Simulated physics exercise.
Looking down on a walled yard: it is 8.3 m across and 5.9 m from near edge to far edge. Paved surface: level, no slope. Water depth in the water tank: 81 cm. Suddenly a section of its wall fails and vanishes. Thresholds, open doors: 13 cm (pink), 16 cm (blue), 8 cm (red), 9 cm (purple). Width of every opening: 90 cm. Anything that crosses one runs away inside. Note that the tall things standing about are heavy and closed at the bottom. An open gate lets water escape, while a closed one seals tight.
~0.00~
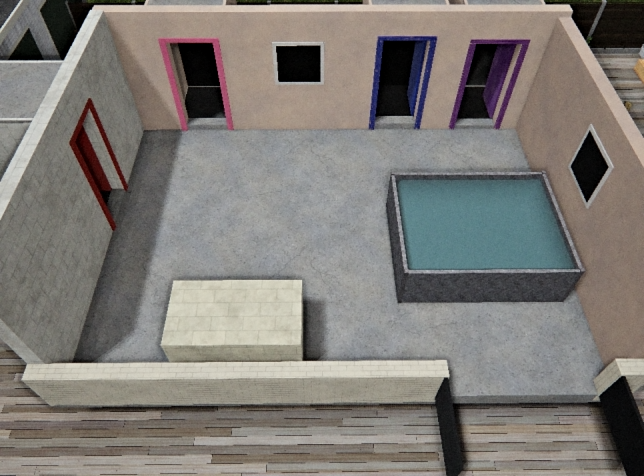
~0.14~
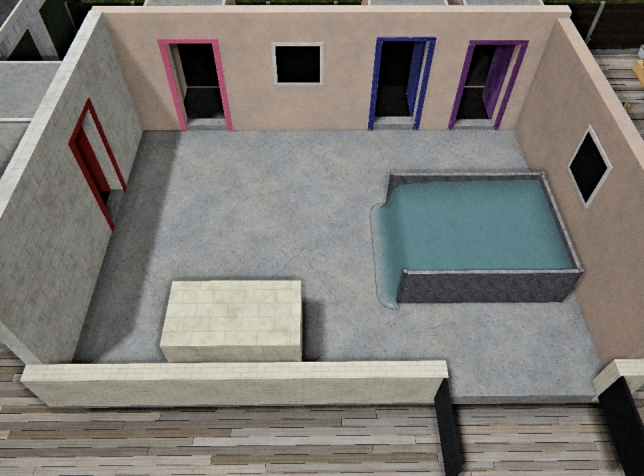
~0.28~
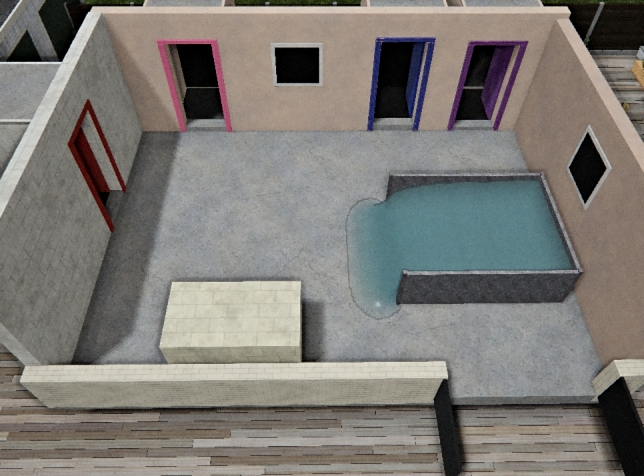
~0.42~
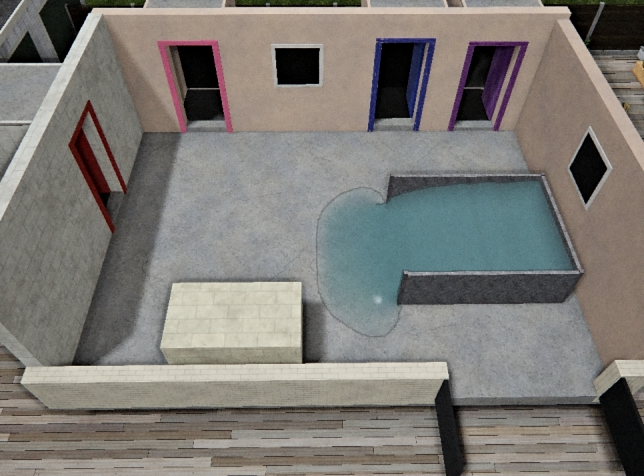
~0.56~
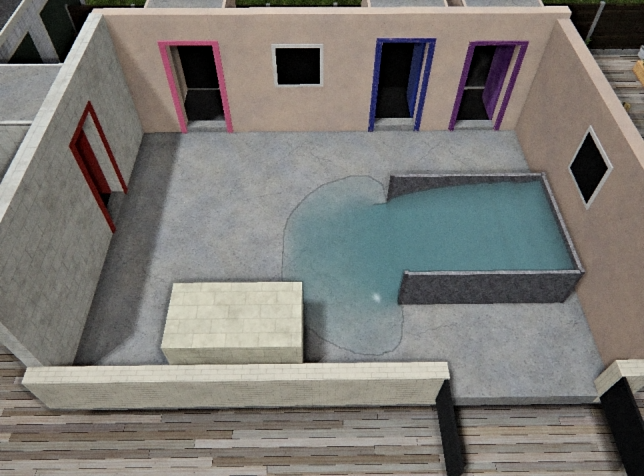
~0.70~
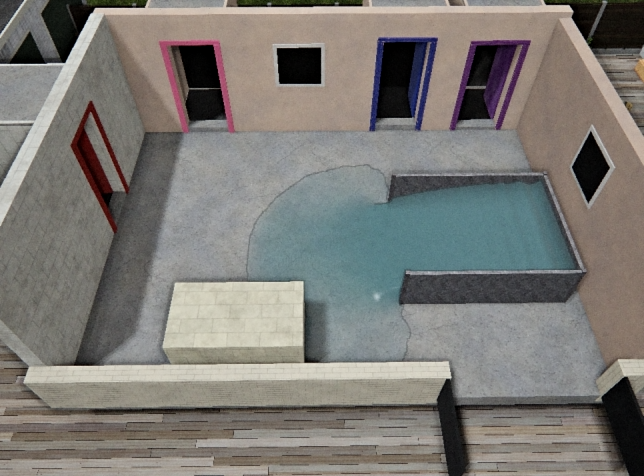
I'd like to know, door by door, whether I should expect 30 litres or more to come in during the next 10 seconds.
The pink door overshoots the limit; the blue door undershoots the limit; the red door overshoots the limit; the purple door undershoots the limit.
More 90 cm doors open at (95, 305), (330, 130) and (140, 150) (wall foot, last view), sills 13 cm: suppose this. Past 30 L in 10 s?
Note, doorways in listed order: Goes beyond, stays short, goes beyond.
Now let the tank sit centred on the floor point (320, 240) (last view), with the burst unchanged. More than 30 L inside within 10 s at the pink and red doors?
Pink: Too much; red: Too much.
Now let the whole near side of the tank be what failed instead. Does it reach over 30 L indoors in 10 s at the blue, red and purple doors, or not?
At blue the amount is beneath the mark, at red it is beneath the mark, and at purple it is beneath the mark.
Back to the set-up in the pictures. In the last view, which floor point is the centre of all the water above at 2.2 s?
Pixel position near (340, 254).
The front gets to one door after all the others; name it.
Door: Purple.
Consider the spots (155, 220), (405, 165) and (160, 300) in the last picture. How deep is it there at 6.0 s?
The depths come out at 17, 0 and 10 centimetres, in the order listed.
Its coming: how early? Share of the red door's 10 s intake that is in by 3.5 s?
About 50 per cent.
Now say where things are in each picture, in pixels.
In the first picture, the water tank at (479, 222) is whole and still, 81 cm deep.
In the second picture, water pours out at (396, 242) and has run 1.2 m, to (396, 306); typically 10 cm deep outside, 81 cm at the water tank's back.
In the third picture, the front is at (375, 313), 1.4 m from the gap at (395, 244); 1.6 m2 of floor is under water; 81 cm left at the back of the water tank.
In the fourth picture, the front is at (366, 330), 1.7 m from the gap at (395, 246); 3.4 m2 of floor is under water; 81 cm left at the back of the water tank.
In the fifth picture, the front is at (312, 324), 2.1 m from the gap at (396, 246); 5.8 m2 of floor is under water; 80 cm left at the back of the water tank.
In the sixth picture, water pours out at (397, 246) and has run 2.7 m, to a hidden place; typically 8 cm deep outside, 73 cm at the water tank's back.
After 1.4 s water covers 45 % of the floor and is deepest (34 cm) near (387, 266); pink door not reached, blue door not reached, red door not reached, purple door not reached.
After 2.2 s water covers 60 % of the floor and is deepest (42 cm) near (96, 295); pink door 6 cm at the sill, 0 L in, blue door not reached, red door 25 cm at the sill, 55 L in, purple door not reached.
After 3.5 s water covers 75 % of the floor and is deepest (40 cm) near (72, 375); pink door 18 cm at the sill, 1 L in, blue door not reached, red door 26 cm at the sill, 222 L in, purple door not reached.
After 6.0 s water covers 80 % of the floor and is deepest (23 cm) near (145, 136); pink door 19 cm at the sill, 70 L in, blue door 3 cm at the sill, 0 L in, red door 20 cm at the sill, 367 L in, purple door not reached.
After 10.0 s water covers 100 % of the floor and is deepest (20 cm) near (495, 192); pink door 10 cm at the sill, 89 L in, blue door 6 cm at the sill, 0 L in, red door 12 cm at the sill, 457 L in, purple door 14 cm at the sill, 4 L in.
